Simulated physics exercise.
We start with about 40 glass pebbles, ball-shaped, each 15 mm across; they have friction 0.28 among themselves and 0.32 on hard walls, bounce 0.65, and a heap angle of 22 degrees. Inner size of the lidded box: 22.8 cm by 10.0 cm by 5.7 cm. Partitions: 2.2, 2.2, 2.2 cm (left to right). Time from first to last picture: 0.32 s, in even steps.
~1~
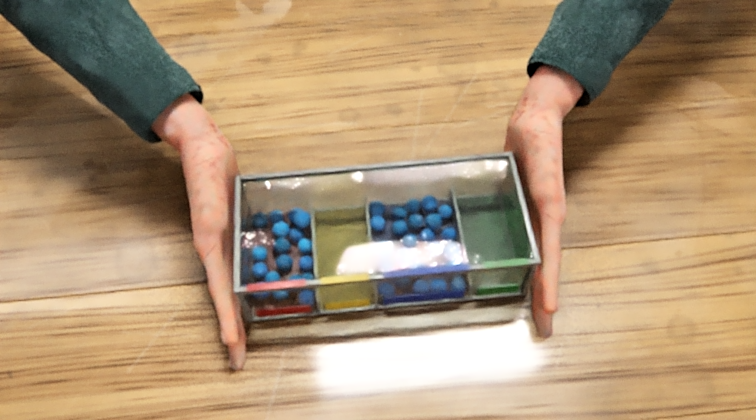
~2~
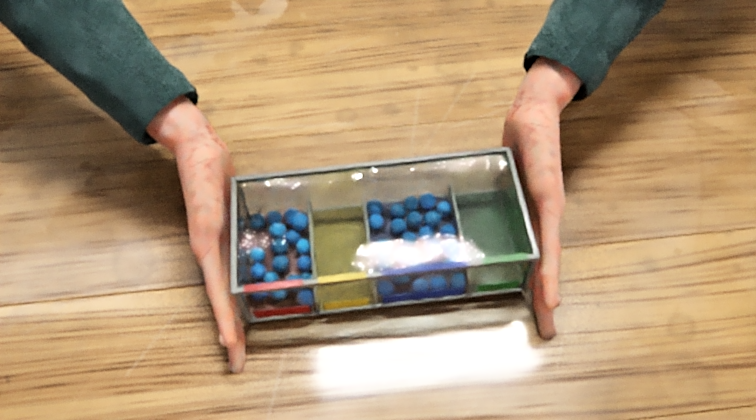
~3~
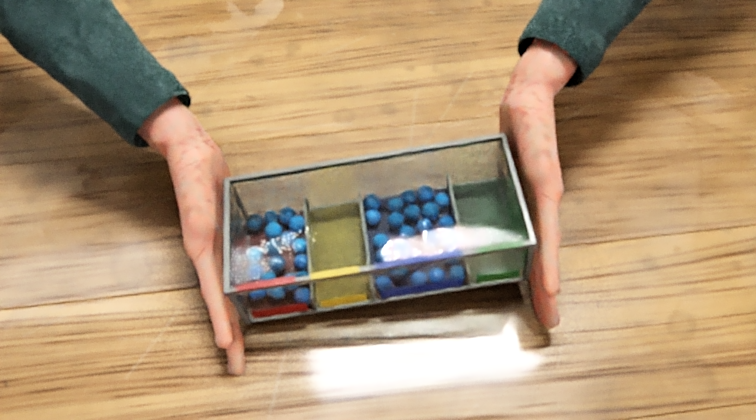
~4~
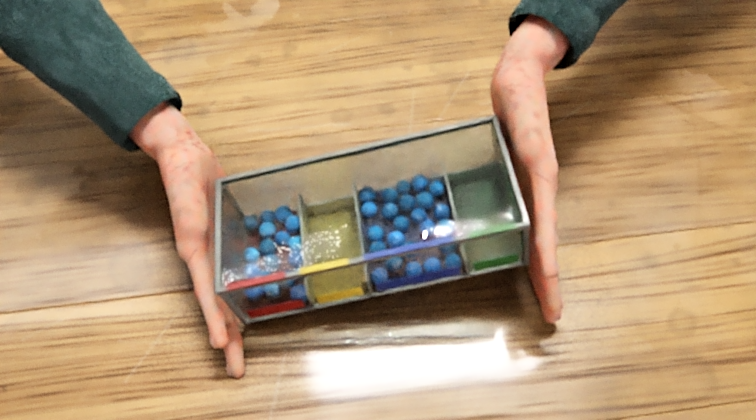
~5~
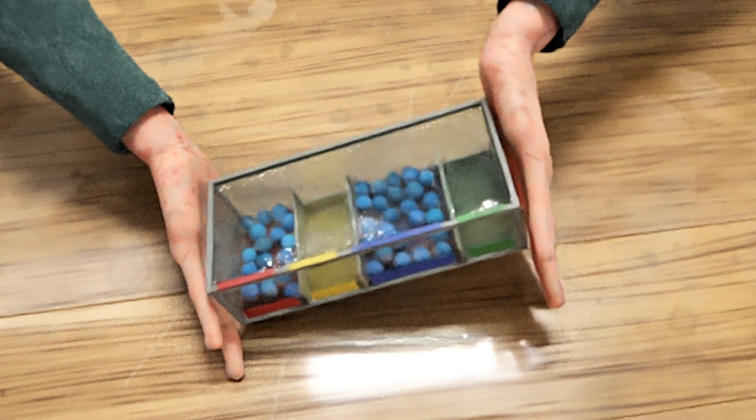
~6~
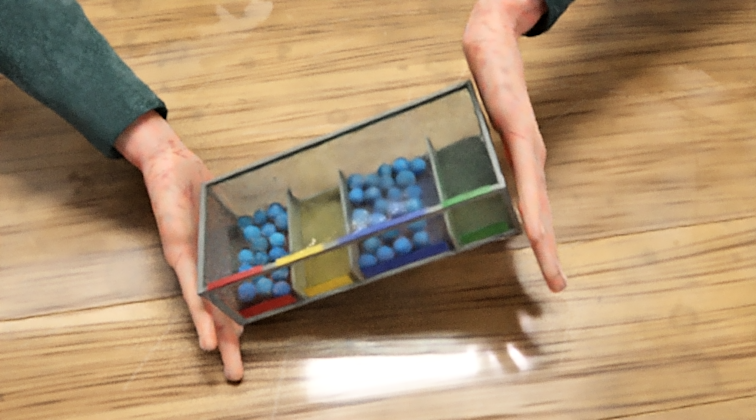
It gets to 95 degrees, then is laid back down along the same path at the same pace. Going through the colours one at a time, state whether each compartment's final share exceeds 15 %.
One by one: Red: Qualifies, blue: Does not qualify, green: Does not qualify, yellow: Does not qualify.
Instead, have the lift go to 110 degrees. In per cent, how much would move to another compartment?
About 55 per cent.
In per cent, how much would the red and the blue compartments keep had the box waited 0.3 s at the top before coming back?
Red 95; blue 0.
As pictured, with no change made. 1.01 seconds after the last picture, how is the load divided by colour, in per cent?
You'd find red at 45, blue at 45, green at 0 and yellow at 15 per cent.
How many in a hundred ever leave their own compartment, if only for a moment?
Estimate: Around 55 %.
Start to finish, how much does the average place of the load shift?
Roughly 7.0 cm.
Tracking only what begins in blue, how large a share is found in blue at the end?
Share retained: Approx. 0 %.
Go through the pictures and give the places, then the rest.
In the first picture, box tilt 0 degrees, front corners at (240, 288) and (534, 260); red 45 %, blue 55 %.
In the second picture, box tilt 1 degrees, front corners at (237, 289) and (533, 255).
In the third picture, box tilt 6 degrees, front corners at (230, 289) and (530, 242), lowest corner left back.
In the fourth picture, box tilt 11 degrees, front corners at (221, 289) and (523, 223), lowest corner left back.
In the fifth picture, box tilt 16 degrees, front corners at (213, 289) and (513, 205), lowest corner left back.
In the sixth picture, box tilt 22 degrees, front corners at (204, 289) and (499, 186), lowest corner left back; red 45 %, blue 55 %.
Then, 1.01 s after the last picture, tilt 94 degrees; red 45 %, blue 45 %, yellow 15 %.
Then, 1.68 s after the last picture, tilt 41 degrees; red 95 %.
Then, 2.39 s after the last picture, tilt 0 degrees; red 95 %.
In the end, red 95 %, blue 0 %, green 0 %, yellow 0 %.
